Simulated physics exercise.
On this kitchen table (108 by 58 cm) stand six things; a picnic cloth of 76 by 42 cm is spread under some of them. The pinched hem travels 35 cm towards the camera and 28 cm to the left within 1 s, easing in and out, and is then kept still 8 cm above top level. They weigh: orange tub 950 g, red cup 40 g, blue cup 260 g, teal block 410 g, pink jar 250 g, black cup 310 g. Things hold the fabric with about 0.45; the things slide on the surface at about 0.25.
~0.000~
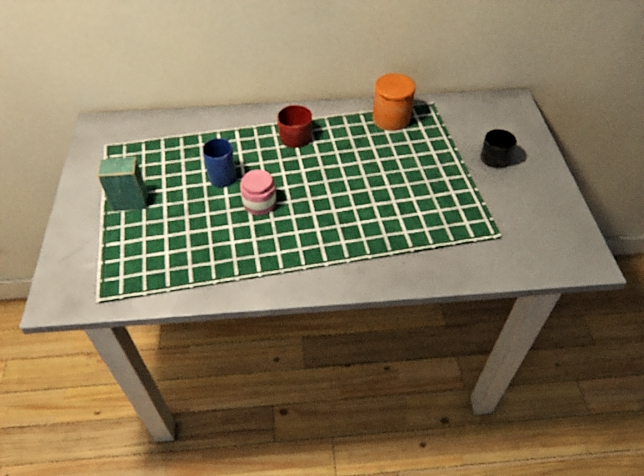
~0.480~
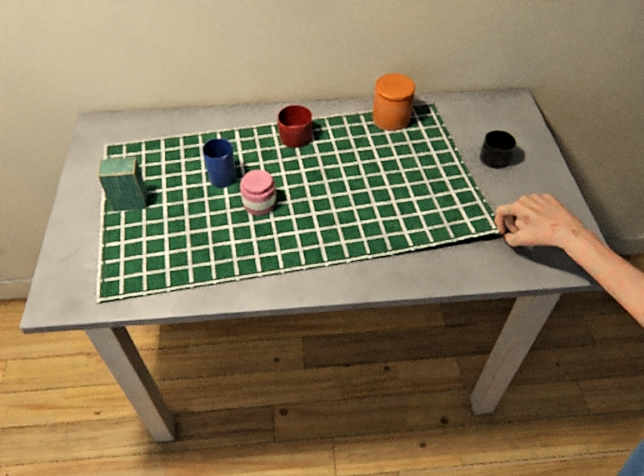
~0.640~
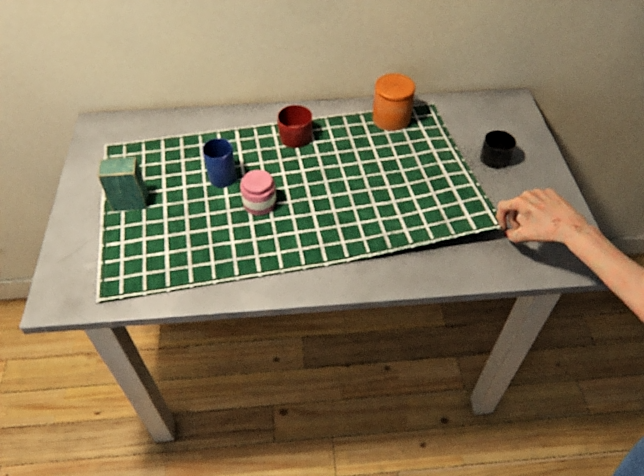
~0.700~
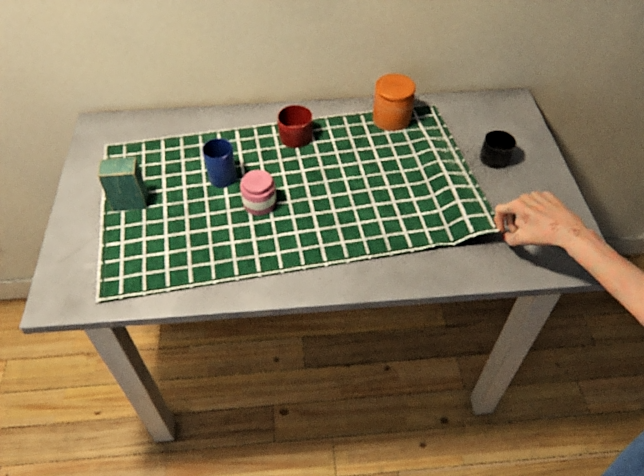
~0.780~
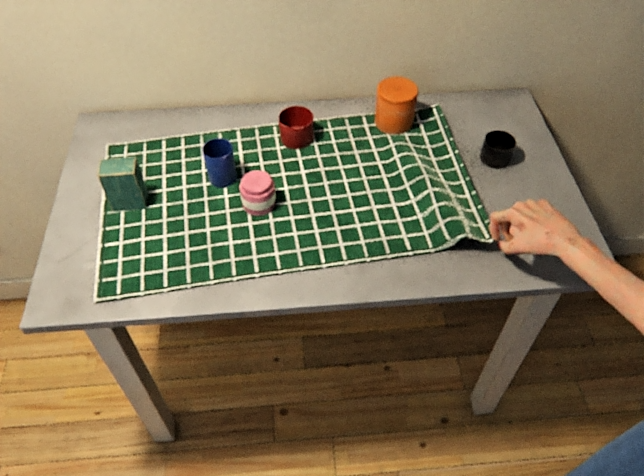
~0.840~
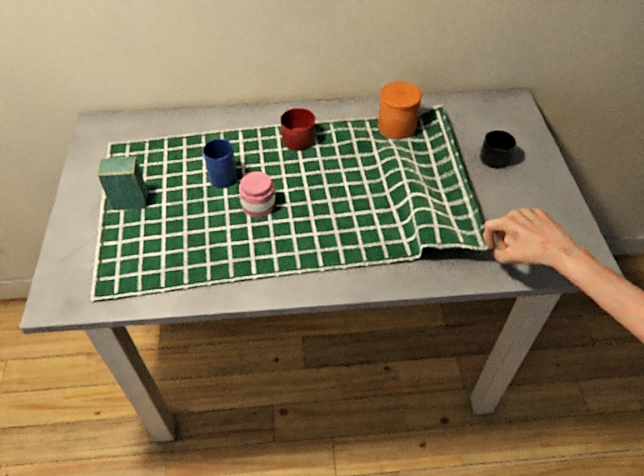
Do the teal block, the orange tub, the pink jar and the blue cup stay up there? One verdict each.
The teal block stays on, the orange tub remains up there, the pink jar stays on, the blue cup stays on.
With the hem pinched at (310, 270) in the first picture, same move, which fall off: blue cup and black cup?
Then: Blue cup goes over, black cup stays up.
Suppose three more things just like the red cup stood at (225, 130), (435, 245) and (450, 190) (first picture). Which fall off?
In that order: Stays up, falls off, stays on.
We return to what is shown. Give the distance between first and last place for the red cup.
About: Red cup 25 cm.
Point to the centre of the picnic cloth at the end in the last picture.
Around (270, 251).
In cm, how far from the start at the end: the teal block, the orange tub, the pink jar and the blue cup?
Teal block 4 cm, orange tub 40 cm, pink jar 15 cm, blue cup 10 cm.
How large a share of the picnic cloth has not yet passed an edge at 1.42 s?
Some 80 per cent of it.
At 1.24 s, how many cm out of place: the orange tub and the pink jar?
About: Orange tub 25 cm, pink jar 6 cm.
After 1.0 s, 100 % of the picnic cloth is still over the top; orange tub 12 cm off its start, pink jar 3 cm off its start, blue cup 2 cm off its start.
After 1.2 s, 90 % of the picnic cloth is still over the top; orange tub 24 cm off its start, pink jar 7 cm off its start, blue cup 5 cm off its start.
After 1.4 s, 80 % of the picnic cloth is still over the top; orange tub 34 cm off its start at (427, 198), pink jar 11 cm off its start at (236, 221), blue cup 7 cm off its start at (221, 174).
After 1.6 s, 75 % of the picnic cloth is still over the top; orange tub 39 cm off its start, pink jar 13 cm off its start, blue cup 9 cm off its start.
After 3.2 s, 75 % of the picnic cloth is still over the top; orange tub 39 cm off its start at (427, 220), pink jar 13 cm off its start at (227, 230), blue cup 9 cm off its start at (219, 181), teal block 3 cm off its start at (124, 155).
